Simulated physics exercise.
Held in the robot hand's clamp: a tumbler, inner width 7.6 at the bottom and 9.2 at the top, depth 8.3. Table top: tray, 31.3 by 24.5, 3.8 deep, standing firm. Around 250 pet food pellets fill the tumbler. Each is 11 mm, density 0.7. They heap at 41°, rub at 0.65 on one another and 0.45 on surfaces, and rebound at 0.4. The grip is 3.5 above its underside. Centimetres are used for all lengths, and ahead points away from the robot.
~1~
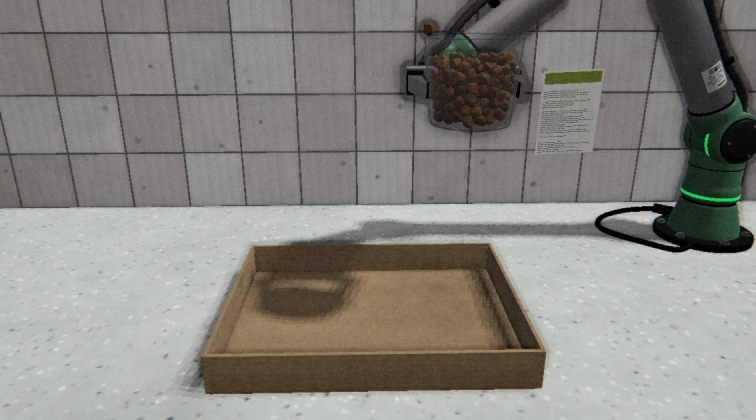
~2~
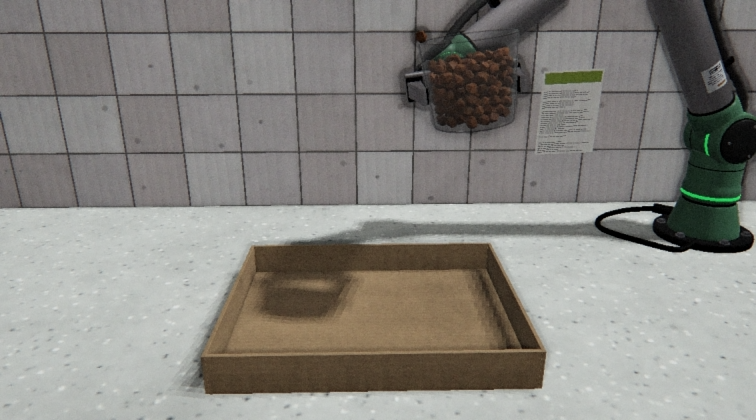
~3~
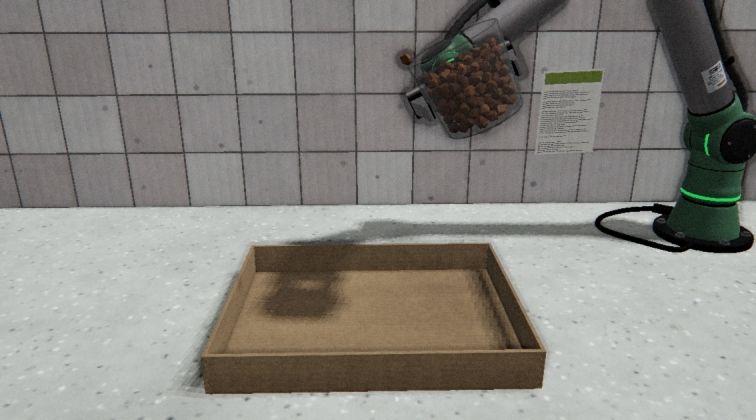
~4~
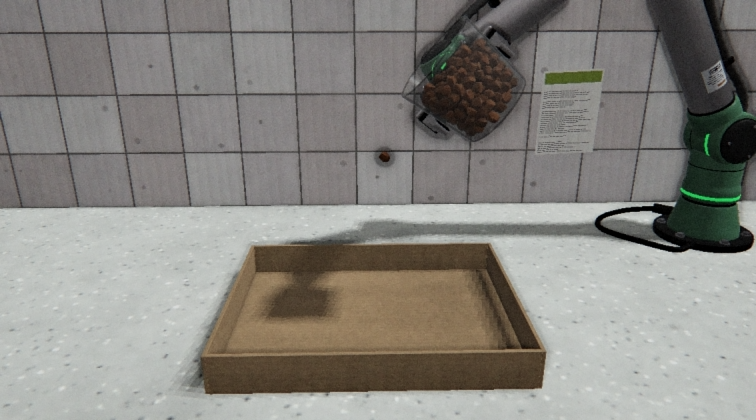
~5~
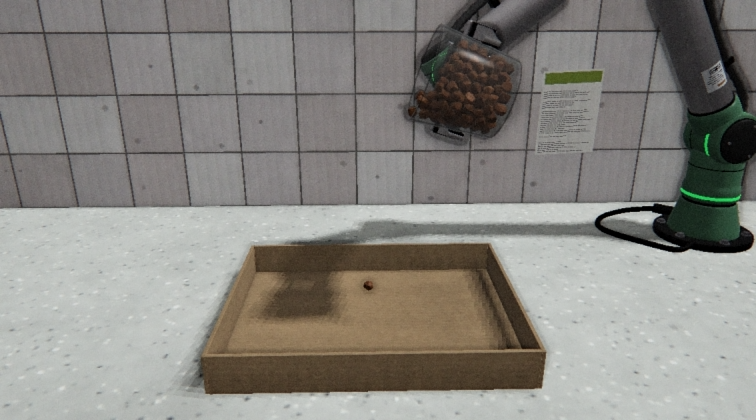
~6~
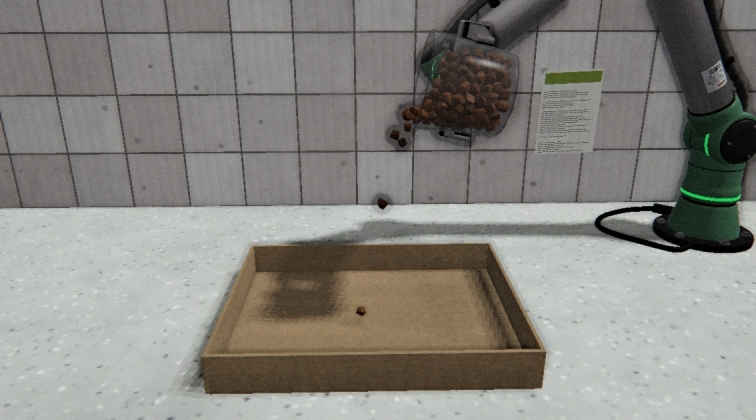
In the video, a robot arm tilts a clear container of brown pellets to the left above a shallow brown tray; one pellet drops into the tray, then a few more leave the container's lip as it tilts further.
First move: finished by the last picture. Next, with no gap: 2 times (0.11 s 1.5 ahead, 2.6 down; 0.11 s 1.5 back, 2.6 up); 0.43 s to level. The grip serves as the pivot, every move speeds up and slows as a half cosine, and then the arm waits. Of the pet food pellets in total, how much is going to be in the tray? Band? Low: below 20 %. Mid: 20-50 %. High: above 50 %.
Low.
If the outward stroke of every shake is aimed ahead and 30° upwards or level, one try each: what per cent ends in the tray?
Estimates, in order: 60 % then 50 %.
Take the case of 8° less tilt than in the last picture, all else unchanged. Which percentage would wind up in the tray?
About 5 %.
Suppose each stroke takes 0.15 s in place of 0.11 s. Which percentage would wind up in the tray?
I'd expect some 10 per cent.
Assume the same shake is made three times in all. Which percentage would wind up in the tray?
Probably about 15 in a hundred.
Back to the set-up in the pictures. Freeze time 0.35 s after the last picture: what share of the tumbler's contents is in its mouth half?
Some 40 percent is in that half.
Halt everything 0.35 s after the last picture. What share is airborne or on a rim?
About 2 per cent.
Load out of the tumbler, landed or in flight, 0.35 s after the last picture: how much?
Near 5 in a hundred parts have gone so far.
Then, 0.35 s later, tilted 79° forward, highest piece 27 above the table; 234 in the tumbler, 12 in the tray, 6 in flight or on a rim.
Then, 0.70 s later, tilted 28° forward, highest piece 30 above the table; 223 in the tumbler, 26 in the tray, 3 in flight or on a rim.
Then, 1.07 s later, level, highest piece 31 above the table; 223 in the tumbler, 29 in the tray.
Then, 2.12 s later, level, highest piece 31 above the table; 223 in the tumbler, 29 in the tray.
At rest, 223 in the tumbler, 29 in the tray. That is 12 % in the tray.
